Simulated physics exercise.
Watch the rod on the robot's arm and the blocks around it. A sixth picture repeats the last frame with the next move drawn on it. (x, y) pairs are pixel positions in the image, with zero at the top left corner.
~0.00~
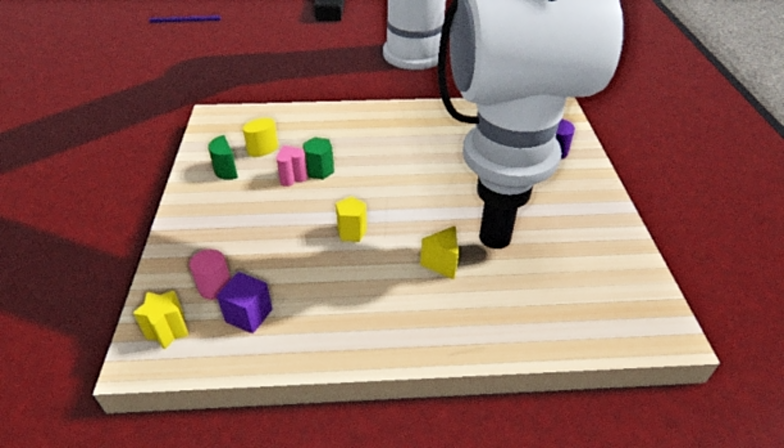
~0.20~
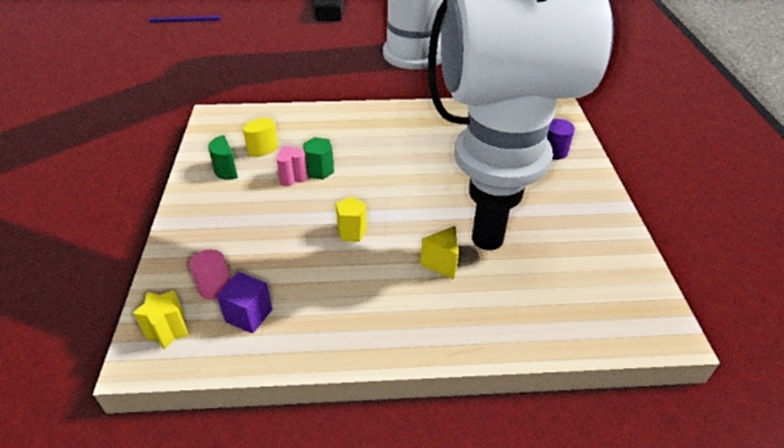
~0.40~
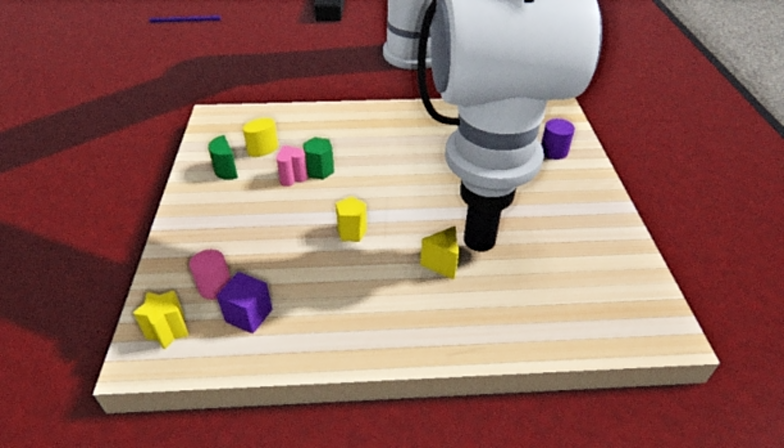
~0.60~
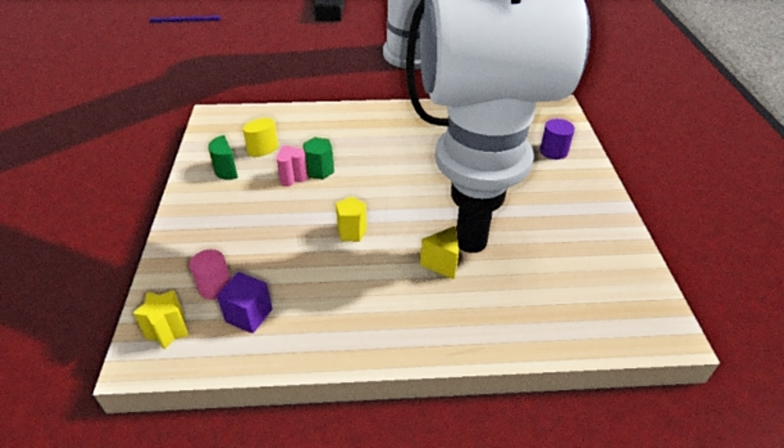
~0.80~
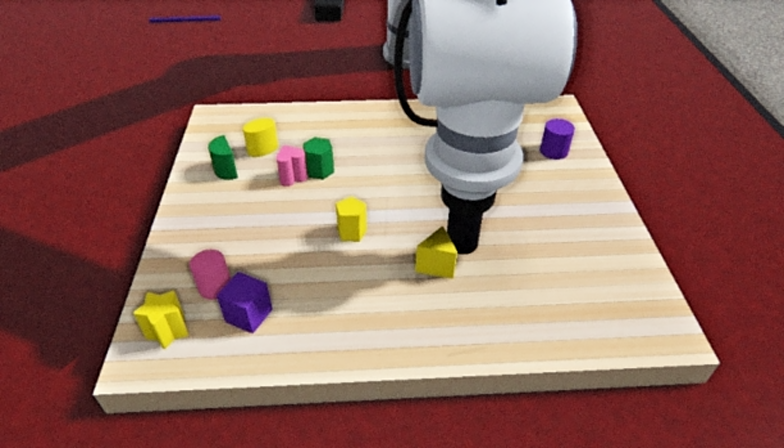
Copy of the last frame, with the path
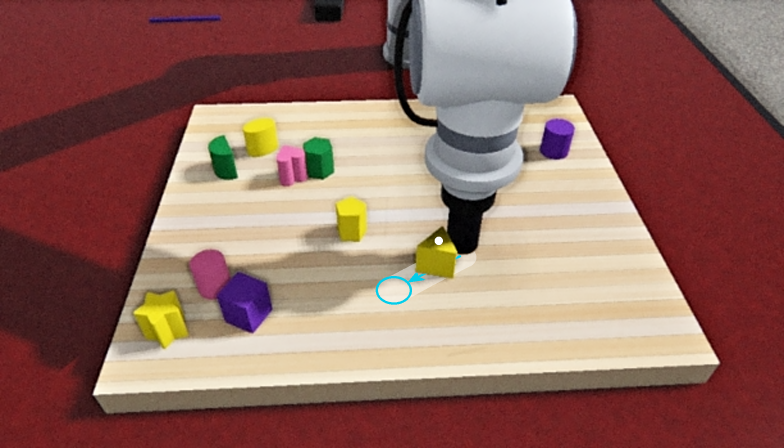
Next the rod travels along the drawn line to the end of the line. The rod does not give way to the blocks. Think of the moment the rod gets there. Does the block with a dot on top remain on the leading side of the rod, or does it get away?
My guess is it keeps its place ahead of the rod.
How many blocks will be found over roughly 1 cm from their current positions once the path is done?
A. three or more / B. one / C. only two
It's B.
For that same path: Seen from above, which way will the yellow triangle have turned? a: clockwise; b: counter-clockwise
My answer is option b.
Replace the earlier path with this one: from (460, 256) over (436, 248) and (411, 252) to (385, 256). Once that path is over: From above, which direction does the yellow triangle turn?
It is turned anticlockwise.
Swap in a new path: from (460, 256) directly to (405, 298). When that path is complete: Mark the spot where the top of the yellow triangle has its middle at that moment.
Around (378, 284).
The line goes in a line from (460, 256) to (394, 290); the dot is on the yellow triangle.
On the path given first. Halfway along, rod at (428, 260); yellow triangle at (406, 260), turned 20° anticlockwise.
At the end, rod at (394, 278); yellow triangle at (371, 280), turned 30° anticlockwise.
